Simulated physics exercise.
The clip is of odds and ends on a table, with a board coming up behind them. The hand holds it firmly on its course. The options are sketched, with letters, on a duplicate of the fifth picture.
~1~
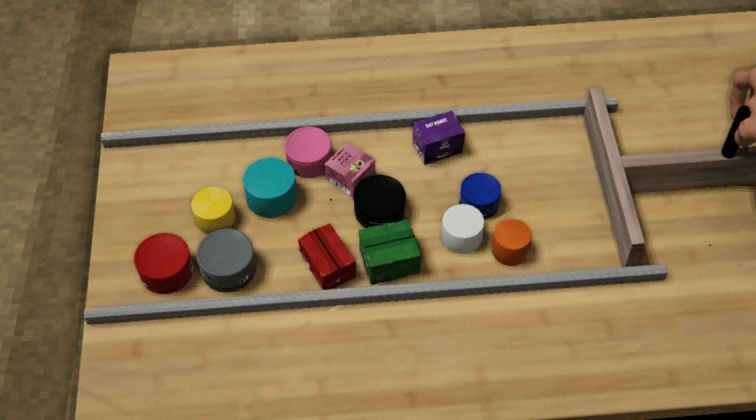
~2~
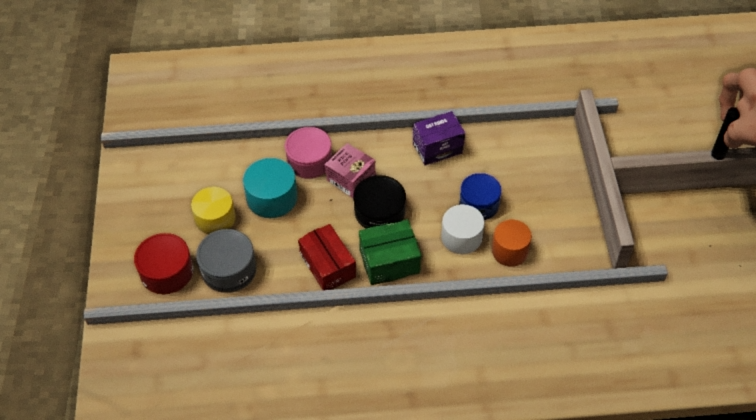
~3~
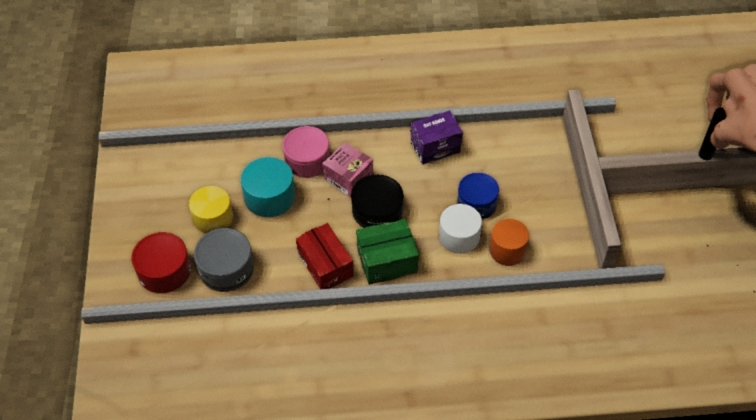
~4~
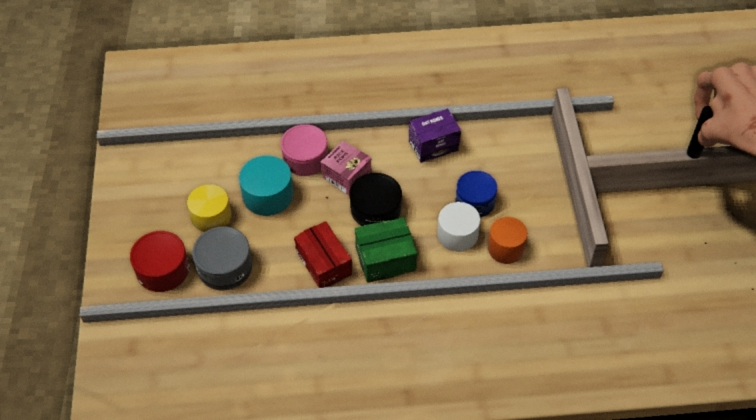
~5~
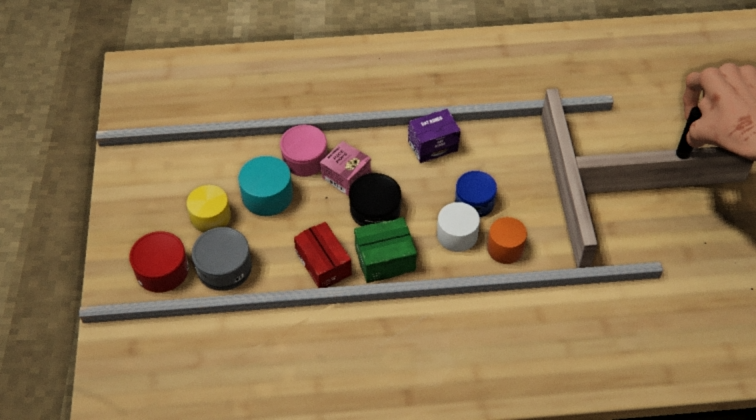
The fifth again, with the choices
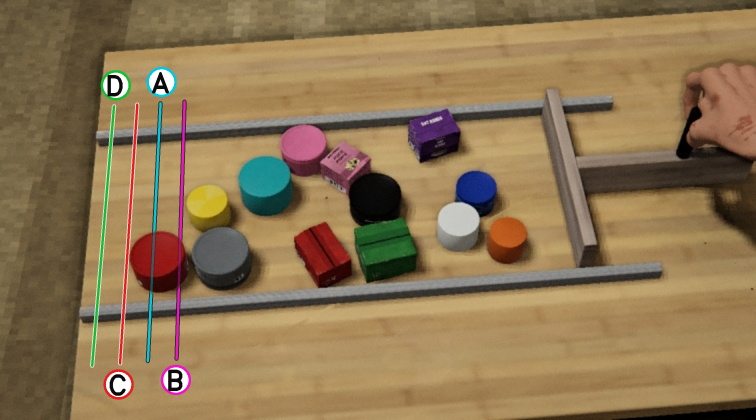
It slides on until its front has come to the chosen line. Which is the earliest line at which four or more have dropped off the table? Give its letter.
Line B.
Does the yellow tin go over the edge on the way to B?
By then, yes.
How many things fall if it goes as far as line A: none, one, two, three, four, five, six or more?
In all, six or more.
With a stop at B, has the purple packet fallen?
No.
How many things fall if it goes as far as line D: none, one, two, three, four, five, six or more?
By then, six or more.
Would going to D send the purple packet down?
Yes.
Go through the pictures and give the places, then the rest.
In the first picture, pink packet (351, 170); turquoise tin (271, 188); orange pot (512, 243).
In the second picture, board (606, 163); grey jar (227, 262).
In the third picture, board (593, 163); red box (325, 257).
In the fourth picture, board (581, 161); blue jar (476, 194).
In the fifth picture, board (571, 162); yellow tin (209, 209); pink jar (305, 151); red tub (160, 263).
On the copy, A at (155, 221); B at (181, 219); C at (129, 223); D at (104, 224).
On B. First, board (431, 172); orange pot (415, 261); purple packet (395, 137).
Then, board (291, 183); red tub (79, 265); grey jar (130, 277).
Finally, board (180, 191); grey jar over the edge; yellow tin over the edge; five fallen.
By contrast, A drops six, but is farther than needed; C drops nine, but is farther than needed; D drops thirteen, but is farther than needed.
